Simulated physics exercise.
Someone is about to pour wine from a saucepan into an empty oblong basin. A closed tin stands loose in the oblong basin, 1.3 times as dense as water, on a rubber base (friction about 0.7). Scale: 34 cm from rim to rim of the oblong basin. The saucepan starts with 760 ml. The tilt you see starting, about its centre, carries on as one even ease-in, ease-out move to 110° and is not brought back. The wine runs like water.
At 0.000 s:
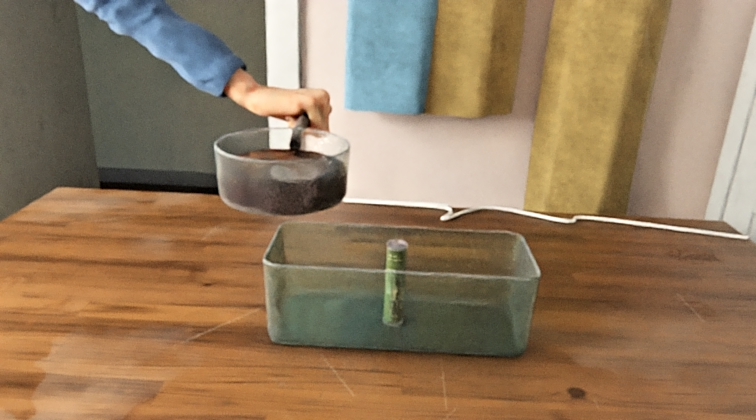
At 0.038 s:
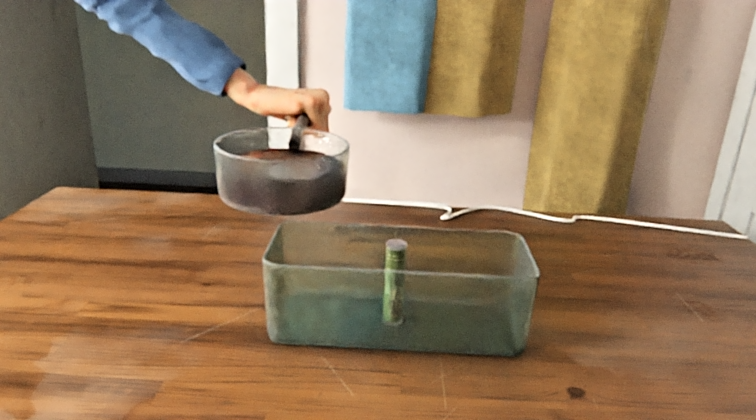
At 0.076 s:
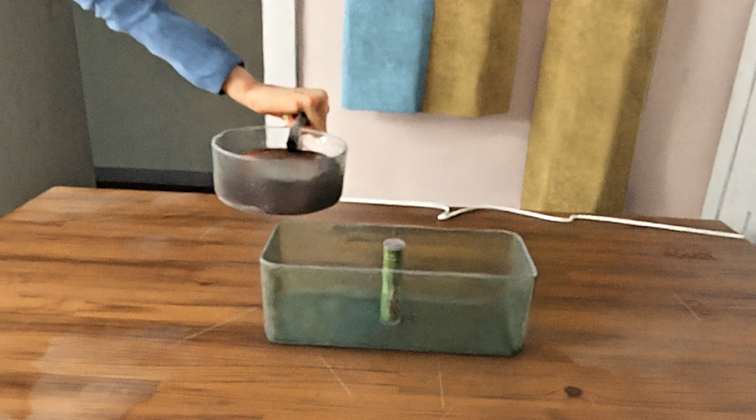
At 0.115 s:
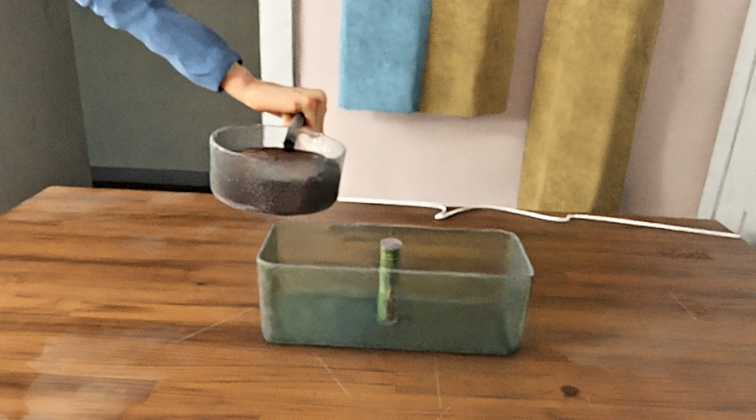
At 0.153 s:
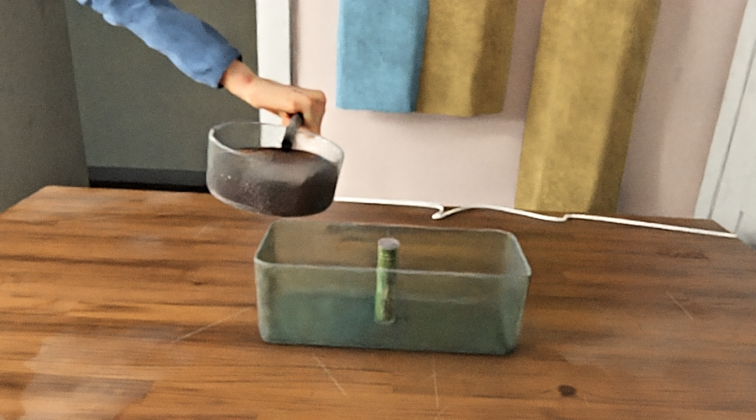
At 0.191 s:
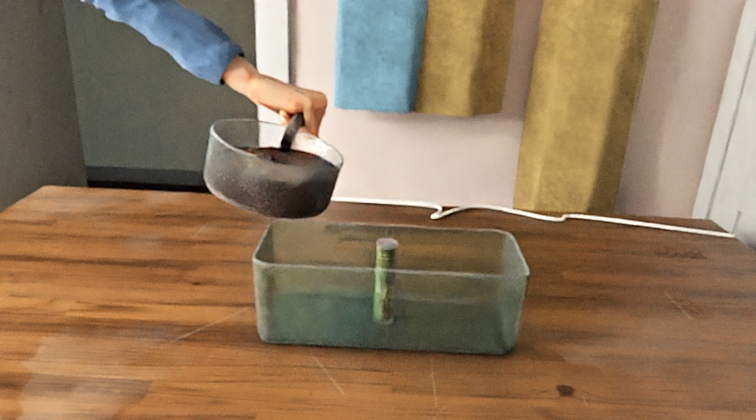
On a wooden table stands an oblong greenish basin with a small upright green cylinder inside, while a hand from the left holds a clear saucepan of dark liquid above it. The saucepan stays nearly level at first, then the hand tilts it slightly, its right side dipping.
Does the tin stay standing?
It remains upright.
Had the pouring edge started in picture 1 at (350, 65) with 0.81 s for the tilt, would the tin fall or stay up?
Then it topples.
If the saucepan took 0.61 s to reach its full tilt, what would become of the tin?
The tin topples.
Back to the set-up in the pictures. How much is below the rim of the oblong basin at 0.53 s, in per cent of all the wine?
About 24 per cent.
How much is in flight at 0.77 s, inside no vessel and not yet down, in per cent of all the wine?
Near 3 in a hundred.
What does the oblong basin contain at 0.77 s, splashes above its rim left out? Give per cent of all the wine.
Near 90 in a hundred.
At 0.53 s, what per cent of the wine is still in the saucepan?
Some 40 per cent.
After 0.53 s the tilt is 80° and 39 per cent is still to pour; the tin stands where it began.
After 0.77 s the tilt is 109° and 6 per cent is still to pour; the tin stands where it began.
After 1.03 s the tilt is 110° and 0 per cent is still to pour; the tin stands 1 cm from where it began.
After 1.31 s the tilt is 110° and 0 per cent is still to pour; the tin stands where it began.
In the end the tin stands where it began.
